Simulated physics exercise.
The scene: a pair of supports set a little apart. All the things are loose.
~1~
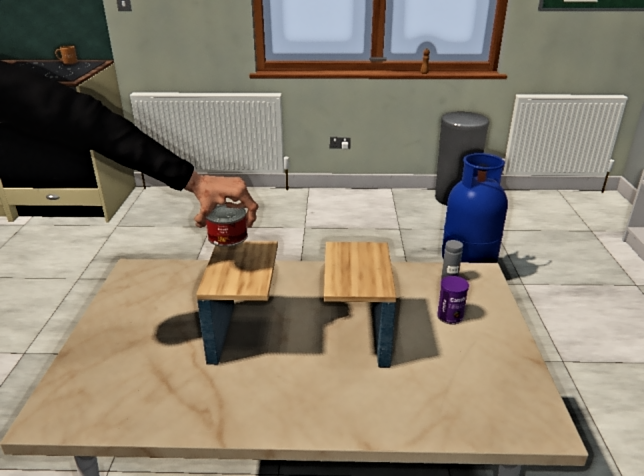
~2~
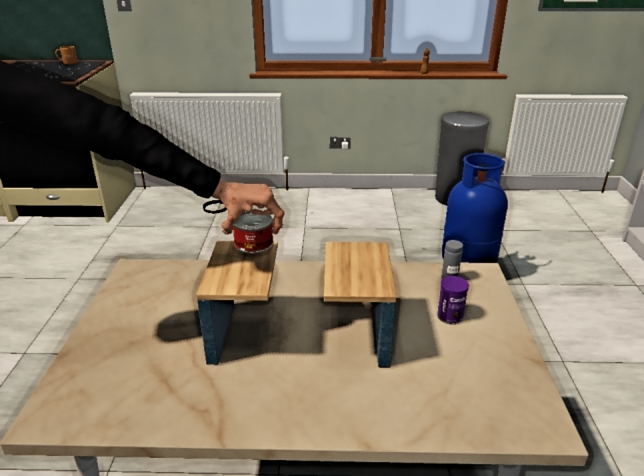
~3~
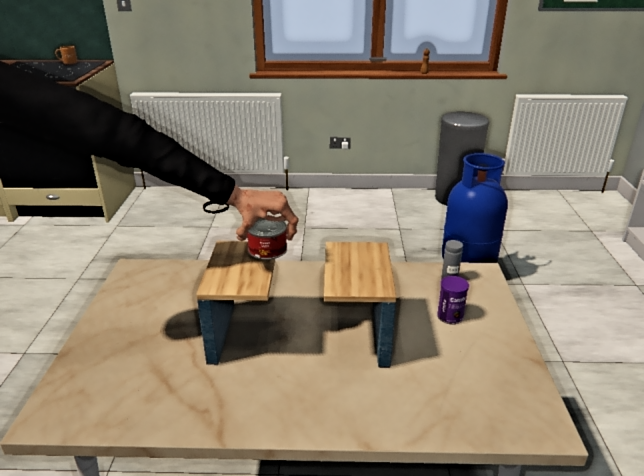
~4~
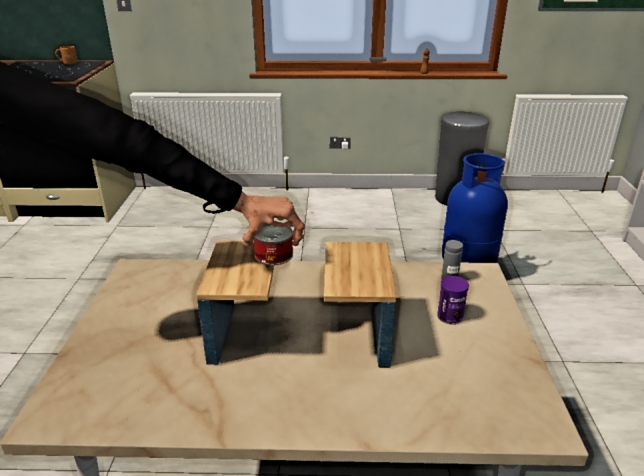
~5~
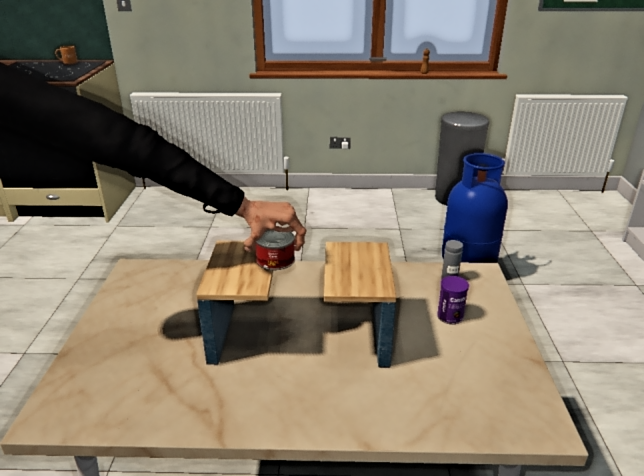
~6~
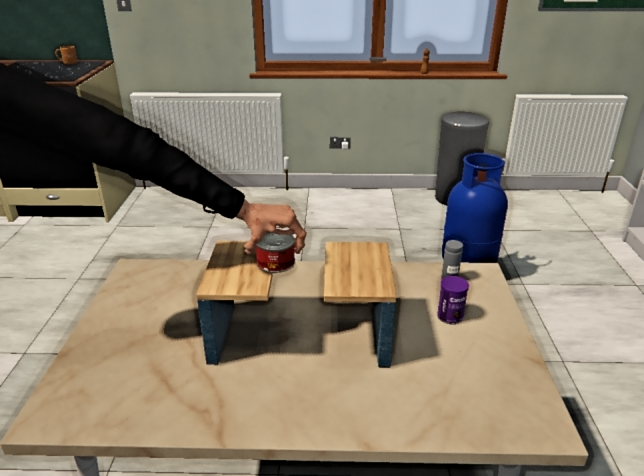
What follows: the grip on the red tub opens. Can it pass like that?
The tub goes down the gap.
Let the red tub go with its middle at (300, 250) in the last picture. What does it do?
Then it goes down the gap.
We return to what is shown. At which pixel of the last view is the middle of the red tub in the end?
At about (293, 320).
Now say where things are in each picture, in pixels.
In the first frame, being brought over the gap; red tub (227, 225); purple tin (453, 300).
In the second frame, being brought over the gap; red tub (253, 232); purple tin (453, 300).
In the third frame, being brought over the gap; red tub (267, 238); purple tin (453, 300).
In the fourth frame, being brought over the gap; red tub (273, 244); purple tin (453, 300).
In the fifth frame, being brought over the gap; red tub (275, 249); purple tin (453, 300).
In the sixth frame, held still over the gap; red tub (276, 251); purple tin (453, 300).
Then, 0.30 s later than the last frame, red tub tilted by 52° near (286, 262).
Then, 0.40 s later than the last frame, red tub on its side near (296, 294).
Then, 0.50 s later than the last frame, red tub on its side near (295, 317).
When it is over, lying over on the stand or table, red tub; the other 2 as before. End places, in pixels of the last picture, red tub near (293, 320). The tub reaches the table.
